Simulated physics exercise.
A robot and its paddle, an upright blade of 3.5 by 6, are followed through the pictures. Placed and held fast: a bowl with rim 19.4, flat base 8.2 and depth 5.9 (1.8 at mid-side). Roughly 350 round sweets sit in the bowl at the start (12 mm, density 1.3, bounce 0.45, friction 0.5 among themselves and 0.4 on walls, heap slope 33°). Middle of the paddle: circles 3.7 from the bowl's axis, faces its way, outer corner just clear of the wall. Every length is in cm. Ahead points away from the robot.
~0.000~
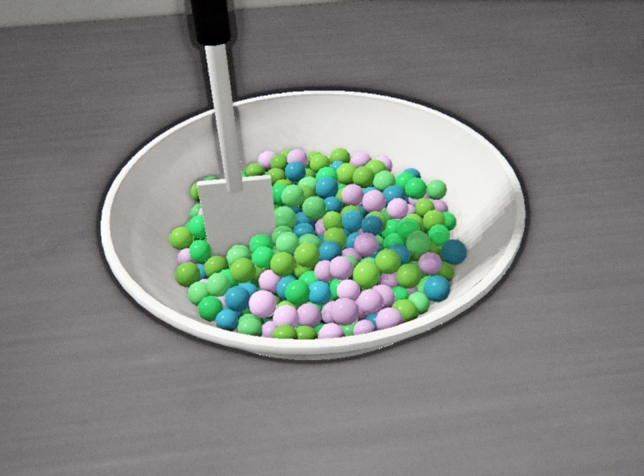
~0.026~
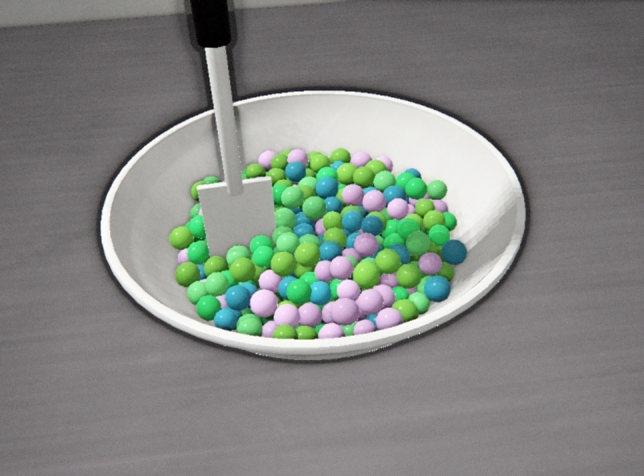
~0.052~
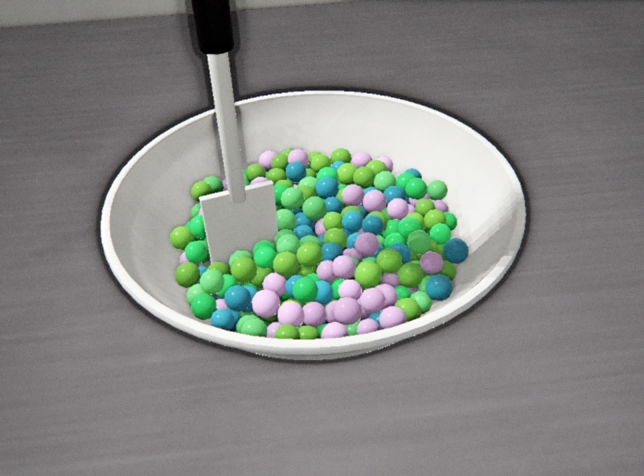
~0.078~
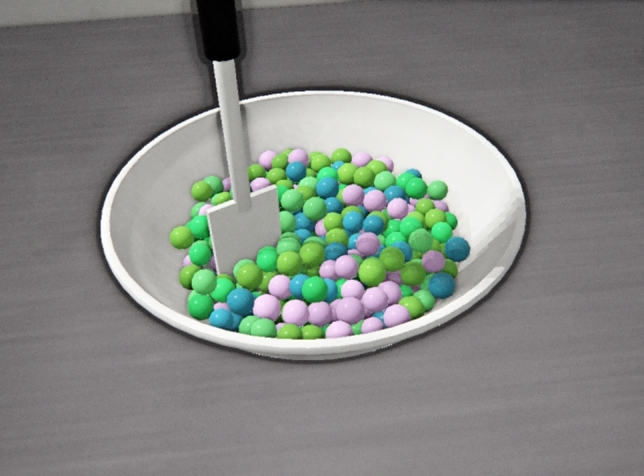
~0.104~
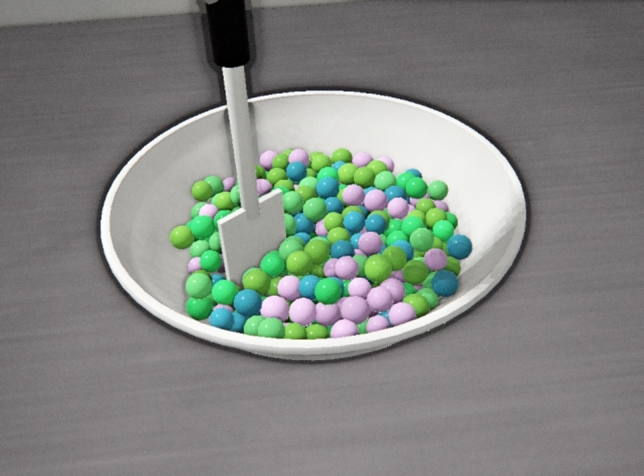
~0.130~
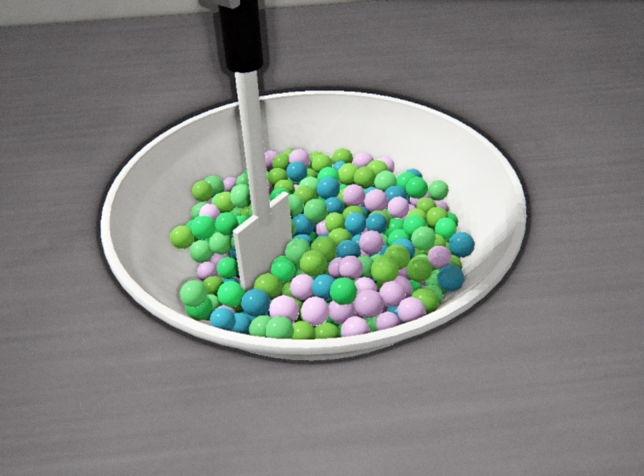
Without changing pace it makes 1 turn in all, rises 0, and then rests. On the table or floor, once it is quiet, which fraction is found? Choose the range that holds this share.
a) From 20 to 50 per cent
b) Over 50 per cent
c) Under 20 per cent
Under 20 per cent.
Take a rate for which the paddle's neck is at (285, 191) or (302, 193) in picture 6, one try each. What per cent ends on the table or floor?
Roughly 10 and 15 percent, in that order.
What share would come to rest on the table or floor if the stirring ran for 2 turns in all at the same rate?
Then about 5 per cent.
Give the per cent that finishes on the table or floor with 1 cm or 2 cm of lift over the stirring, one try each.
Roughly 0 percent, then roughly 0 percent.
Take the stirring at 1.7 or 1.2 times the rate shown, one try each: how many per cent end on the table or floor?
Roughly 10 and 5 per cent.
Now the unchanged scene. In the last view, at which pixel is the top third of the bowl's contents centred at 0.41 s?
The top third is centred near (413, 175) in the last picture.
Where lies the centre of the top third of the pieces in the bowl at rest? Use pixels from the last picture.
Somewhere close to (235, 257).
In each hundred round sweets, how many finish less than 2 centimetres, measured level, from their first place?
Near 5 % of the pieces.
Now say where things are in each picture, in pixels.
The first picture shows paddle neck at (230, 153), 0° round; upper third of the load around (320, 218), from x 180 to 455, top at y 160; 346 in the bowl.
The second picture shows paddle neck at (231, 156), 4° round; upper third of the load around (321, 219), from x 180 to 455, top at y 160.
The third picture shows paddle neck at (233, 163), 14° round; upper third of the load around (321, 223), from x 180 to 455, top at y 160.
The fourth picture shows paddle neck at (239, 171), 25° round; upper third of the load around (326, 224), from x 180 to 455, top at y 160.
The fifth picture shows paddle neck at (247, 178), 36° round; upper third of the load around (322, 231), from x 180 to 460, top at y 160.
The sixth picture shows paddle neck at (259, 184), 48° round; upper third of the load around (325, 243), from x 180 to 460, top at y 160; 346 in the bowl.
By 0.41 s, 169° round, highest piece 8 above the table; 346 in the bowl.
By 0.69 s, 291° round, highest piece 8 above the table; 343 in the bowl, 3 on the table or floor.
By 1.03 s, 0° round, highest piece 7 above the table; 341 in the bowl, 4 on the table or floor, 1 in flight or on the tool.
By 1.73 s, 0° round, highest piece 6 above the table; 341 in the bowl, 5 on the table or floor.
Final count, 341 in the bowl, 5 on the table or floor. That is 1 % on the table or floor.
